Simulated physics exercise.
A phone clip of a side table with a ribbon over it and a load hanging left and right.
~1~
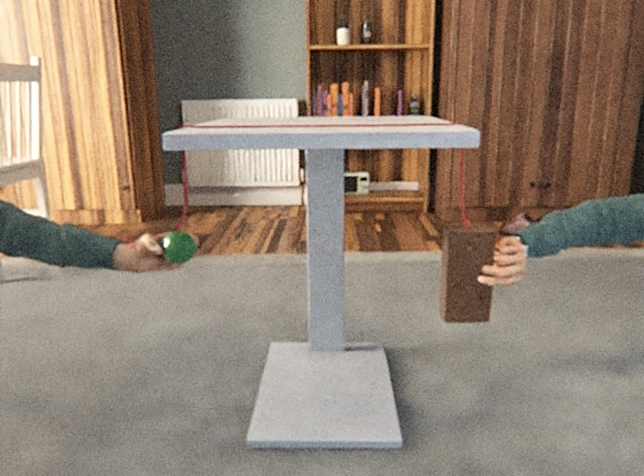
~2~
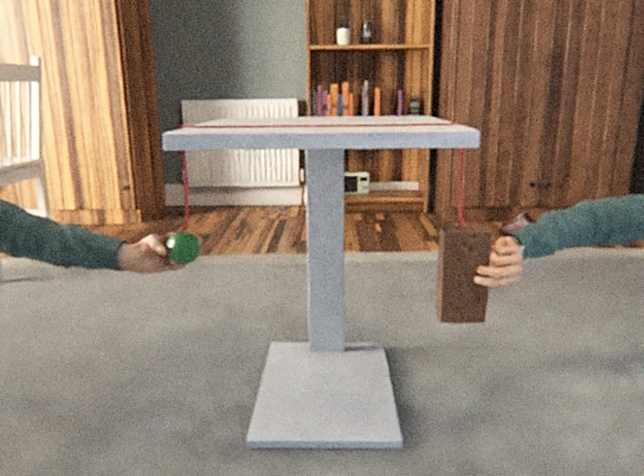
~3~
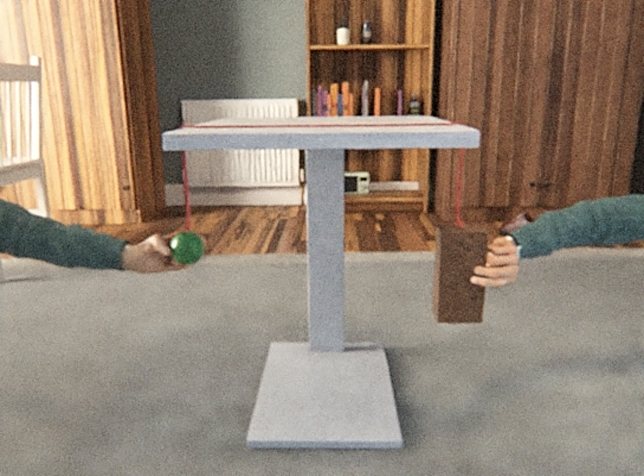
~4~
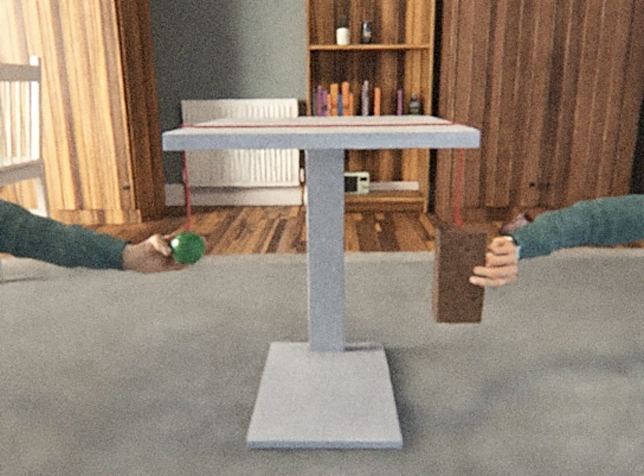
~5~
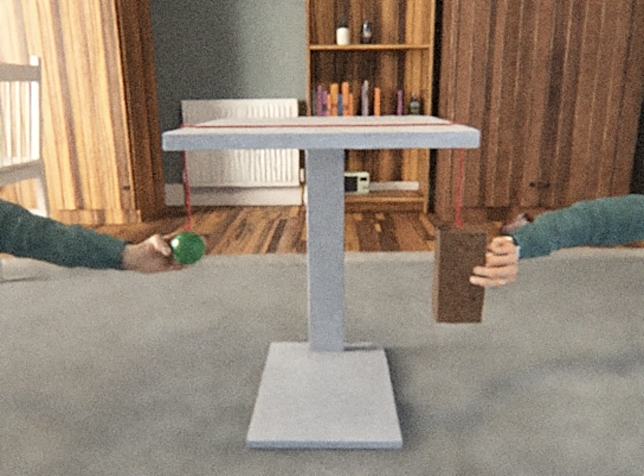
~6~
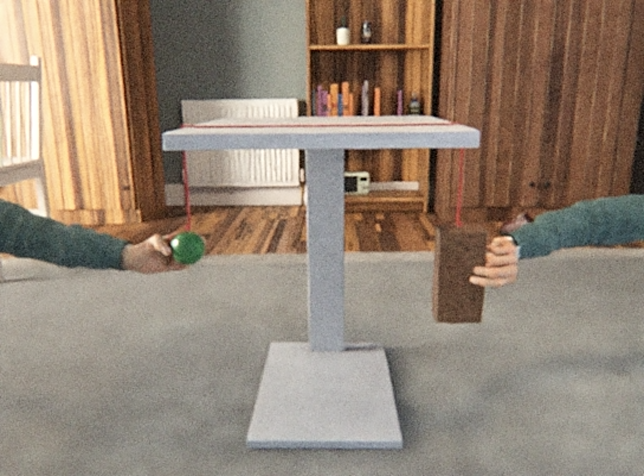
A pale grey pedestal table stands in the middle of a room with wooden panels, a radiator and a bookshelf, seen straight on from the front. A red ribbon lies across its top, with a round green object hanging at the left and a brown block at the right, each held by a hand in a teal sleeve. Both hands shift their loads very slightly inward, then stay nearly still, while the camera remains steady.
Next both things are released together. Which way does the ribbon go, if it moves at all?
Outcome: The ribbon runs down on the right.
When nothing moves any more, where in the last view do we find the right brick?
Near (435, 385).
Then, 0.54 s after the last picture, left apple pulled up onto the top; right brick down on the floor near (448, 377).
Then, 1.02 s after the last picture, left apple hanging as before near (568, 237); right brick down on the floor near (436, 381).
At rest, left apple down on the floor; right brick down on the floor near (435, 385). The ribbon is pulled to the right.
